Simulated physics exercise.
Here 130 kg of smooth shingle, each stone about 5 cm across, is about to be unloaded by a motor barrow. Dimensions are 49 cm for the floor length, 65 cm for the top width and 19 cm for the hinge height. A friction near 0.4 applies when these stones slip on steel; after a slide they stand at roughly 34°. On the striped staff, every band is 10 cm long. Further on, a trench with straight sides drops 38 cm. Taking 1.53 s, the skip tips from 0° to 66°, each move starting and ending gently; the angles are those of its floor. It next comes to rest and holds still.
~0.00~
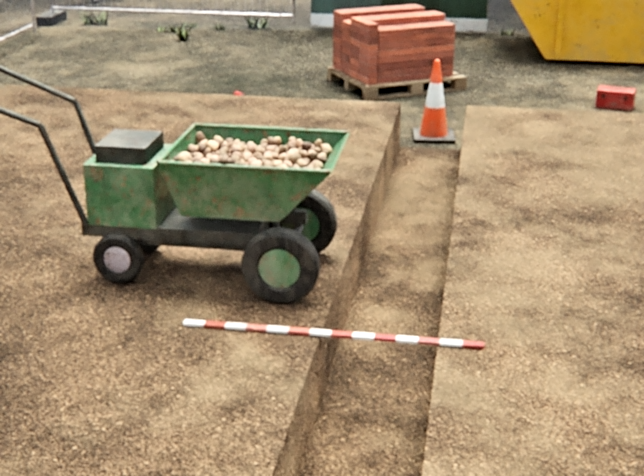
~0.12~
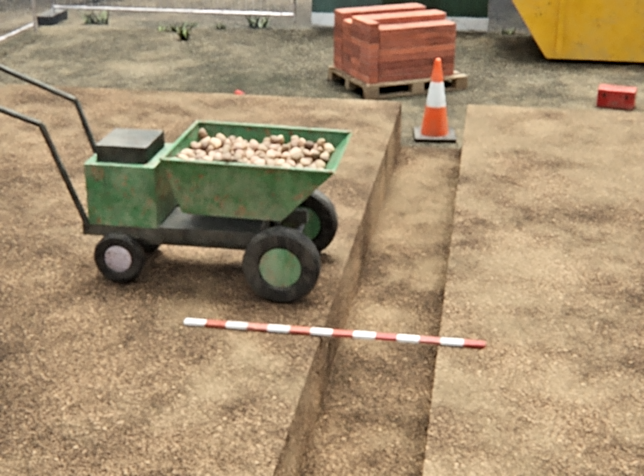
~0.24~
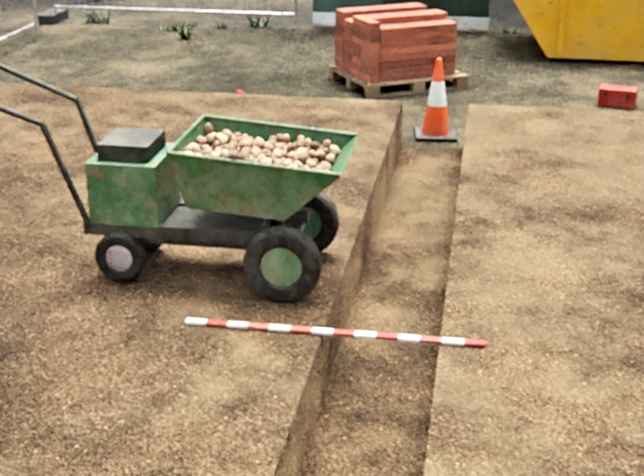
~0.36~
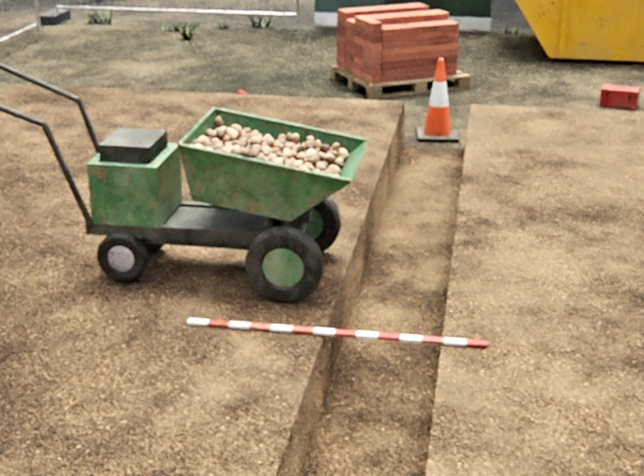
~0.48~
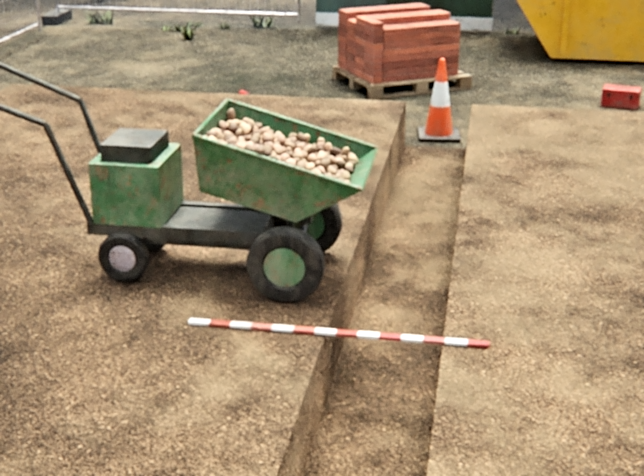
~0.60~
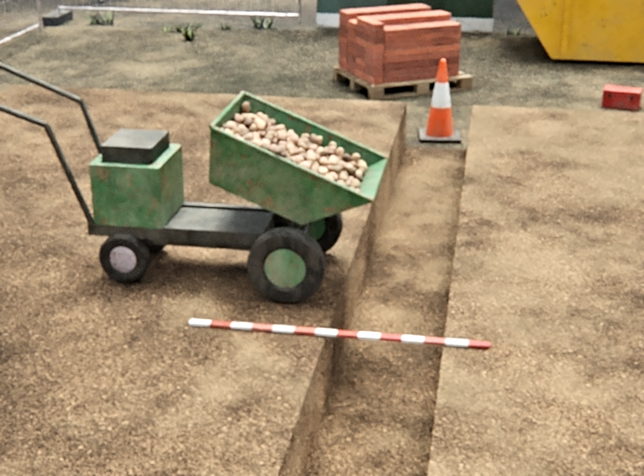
A green skip full of smooth stones on a motor barrow tilts steadily toward the right.
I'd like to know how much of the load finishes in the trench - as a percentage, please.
Somewhere near 70 per cent of it finishes in the trench.
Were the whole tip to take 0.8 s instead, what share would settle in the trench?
I'd put it at some 60 in a hundred.
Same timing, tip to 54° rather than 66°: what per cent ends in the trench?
The trench would hold about 60% of it.
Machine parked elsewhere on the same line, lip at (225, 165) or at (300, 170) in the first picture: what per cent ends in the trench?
75 %, then 100 %.
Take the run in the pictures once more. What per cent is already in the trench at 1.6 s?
Close to 35 per cent has got there by then.
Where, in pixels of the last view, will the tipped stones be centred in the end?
Roughly at pixel (431, 338).
After 1.1 s the floor is at 56°; 99 % in the skip, 1 % in the trench; the foremost stones are at (408, 230).
After 1.6 s the floor is at 66°; 46 % in the skip, 35 % in the trench, 19 % past the trench; the foremost stones are at (519, 282).
After 2.0 s the floor is at 66°; 19 % in the skip, 51 % in the trench, 30 % past the trench; the foremost stones are at (597, 282).
After 3.9 s the floor is at 66°; 0 % in the skip, 70 % in the trench, 30 % past the trench; the foremost stones are at (635, 281).
